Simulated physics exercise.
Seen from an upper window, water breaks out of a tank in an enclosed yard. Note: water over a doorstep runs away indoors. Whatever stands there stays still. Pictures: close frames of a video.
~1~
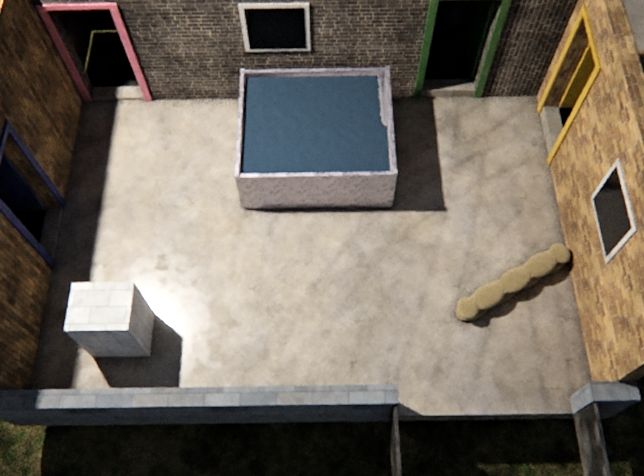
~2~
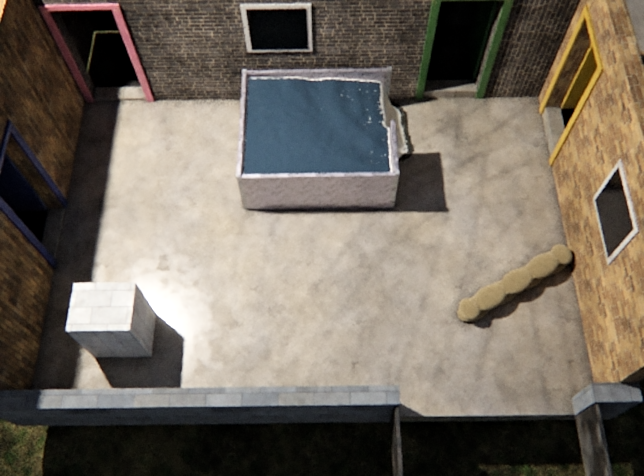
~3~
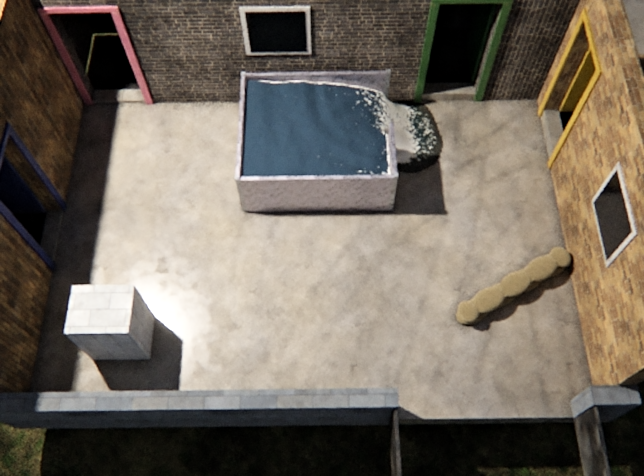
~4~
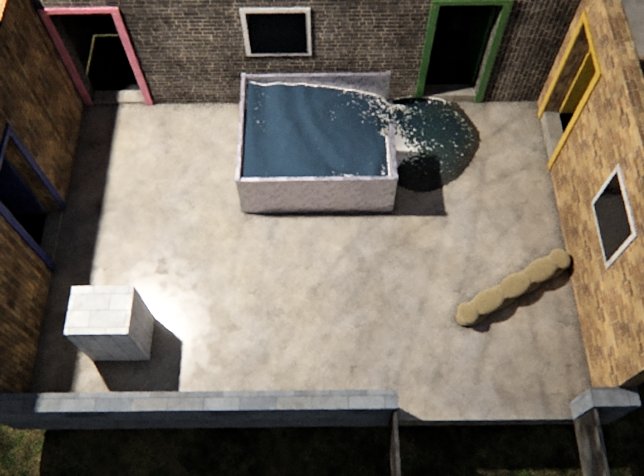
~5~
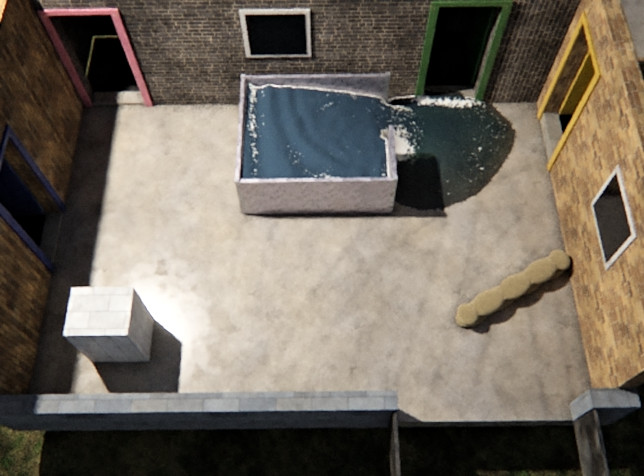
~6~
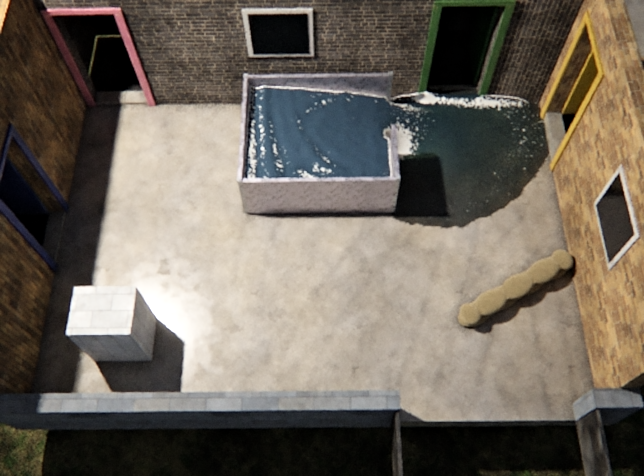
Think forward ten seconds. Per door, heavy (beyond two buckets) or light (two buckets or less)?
In order: The blue door swallows too much water; the pink door swallows an okay amount of water; the yellow door swallows too much water; the green door swallows too much water.
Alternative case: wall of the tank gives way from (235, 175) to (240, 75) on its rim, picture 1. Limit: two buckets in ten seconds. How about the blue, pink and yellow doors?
Briefly, the blue one crosses the line, the pink one crosses the line, and the yellow one remains below the line.
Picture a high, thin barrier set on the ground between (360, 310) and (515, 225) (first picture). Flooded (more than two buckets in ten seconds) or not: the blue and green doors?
As I read it, the blue door remains below while the green door ends up above.
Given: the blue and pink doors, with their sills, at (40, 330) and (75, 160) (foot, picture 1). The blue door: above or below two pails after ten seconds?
In that case the blue one gets flooded.
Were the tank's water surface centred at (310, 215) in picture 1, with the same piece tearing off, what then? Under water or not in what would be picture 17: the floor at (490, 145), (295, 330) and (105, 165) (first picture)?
Going through the three spots in turn: Gets wet, stays untouched, stays untouched.
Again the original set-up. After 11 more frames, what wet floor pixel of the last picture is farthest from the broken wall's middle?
About at (584, 376).
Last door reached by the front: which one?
I'd go with the blue one.
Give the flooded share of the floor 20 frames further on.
Estimated share: Around 45 %.
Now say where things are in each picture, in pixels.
In the first frame, the open tank at (316, 123) is whole and still.
In the second frame, the front is at (402, 157), out from the gap at (386, 120).
In the third frame, water pours out at (385, 124) and has run to (433, 156).
In the fourth frame, the front is at (473, 148), out from the gap at (385, 126).
In the fifth frame, water pours out at (384, 127) and has run to (505, 125).
In the sixth frame, the front is at (542, 116), out from the gap at (387, 126).
A moment on, water covers 20 % of the floor; the blue door not reached, the pink door not reached, the yellow door over two buckets in, the green door over two buckets in.
Next, water covers 20 % of the floor; the blue door not reached, the pink door not reached, the yellow door far over two buckets in, the green door over two buckets in.
Then, water covers 45 % of the floor; the blue door not reached, the pink door not reached, the yellow door far over two buckets in, the green door over two buckets in.
Later, water covers 80 % of the floor; the blue door not reached, the pink door wet at the sill, nothing in, the yellow door far over two buckets in, the green door over two buckets in.
In the end, water covers 90 % of the floor; the blue door over two buckets in, the pink door wet at the sill, nothing in, the yellow door far over two buckets in, the green door over two buckets in.
